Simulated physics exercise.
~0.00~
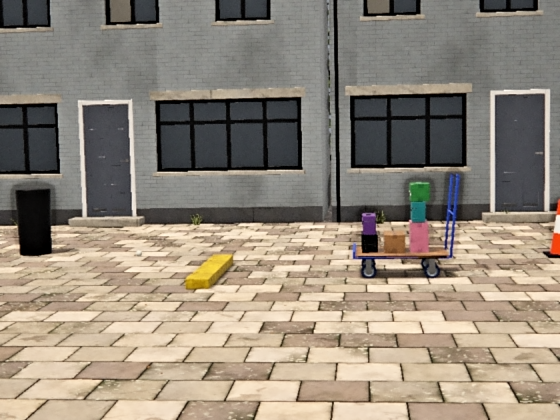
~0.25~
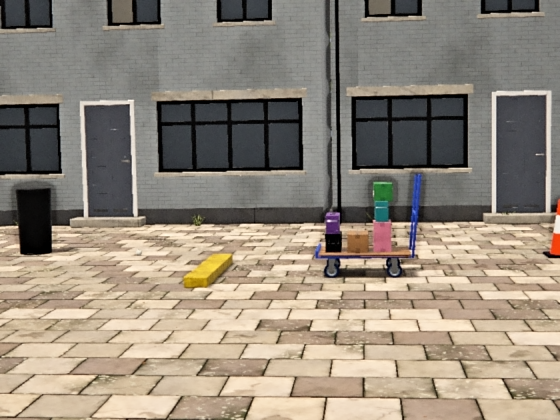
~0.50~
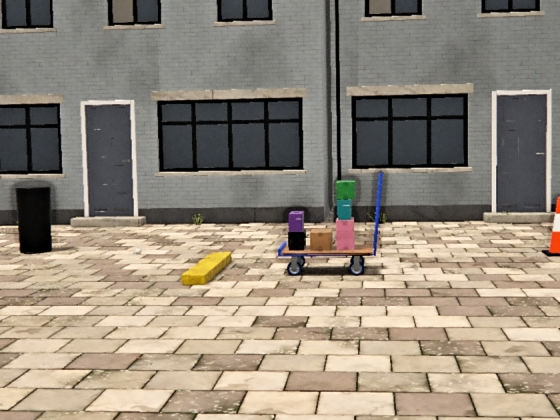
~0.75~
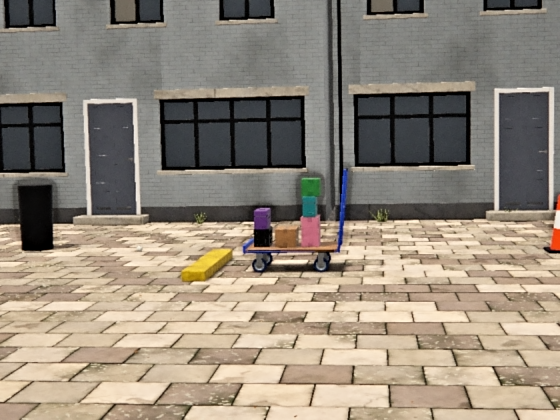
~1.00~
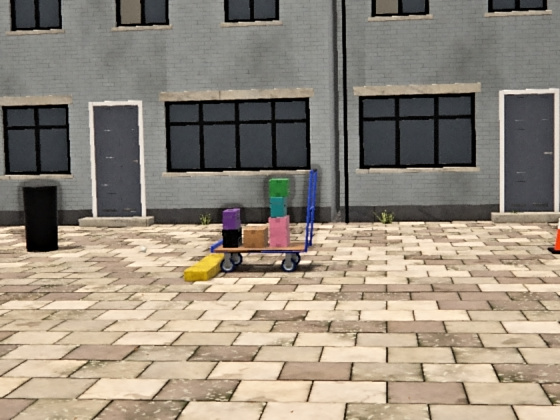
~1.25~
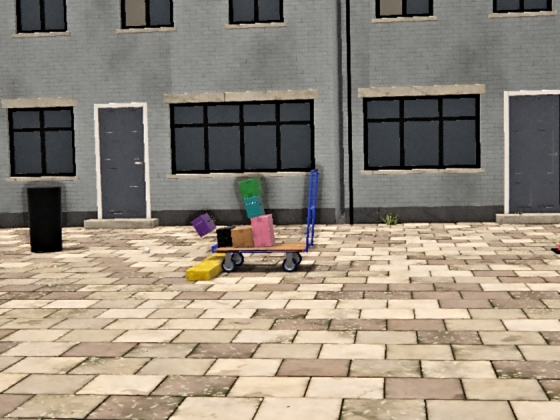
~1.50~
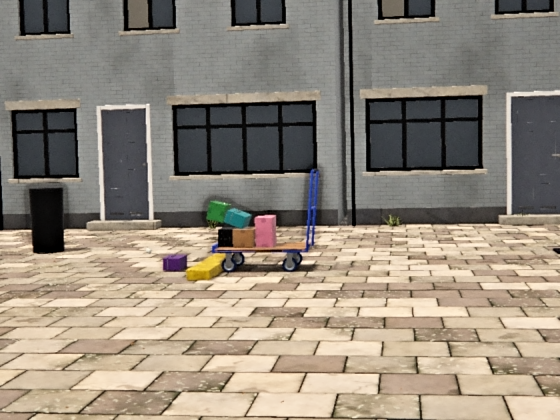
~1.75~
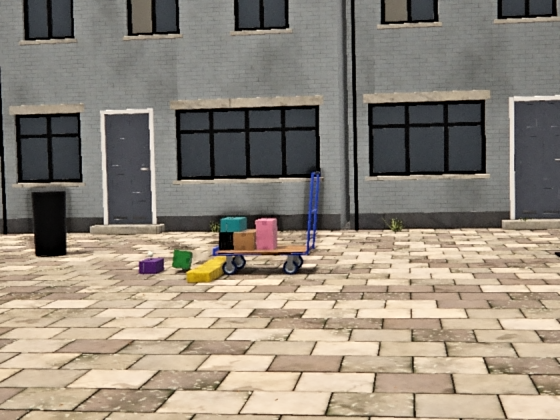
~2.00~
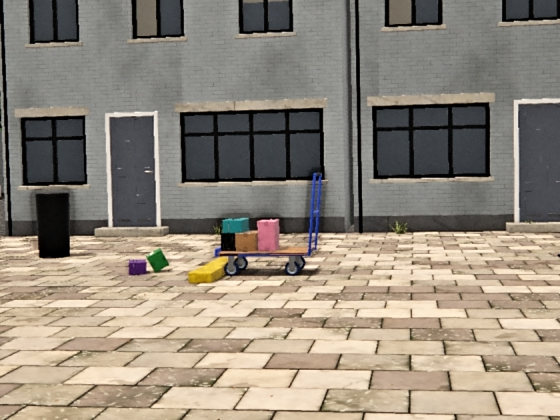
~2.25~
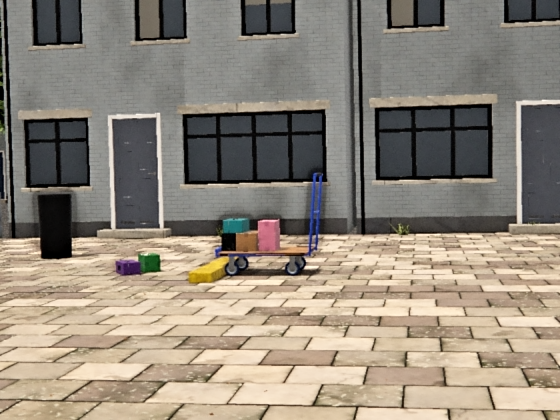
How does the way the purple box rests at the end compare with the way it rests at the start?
At the start the purple box stands upright on top of the black box on the trolley. By the end it is lying on its side on the paving, to the left of the yellow block.
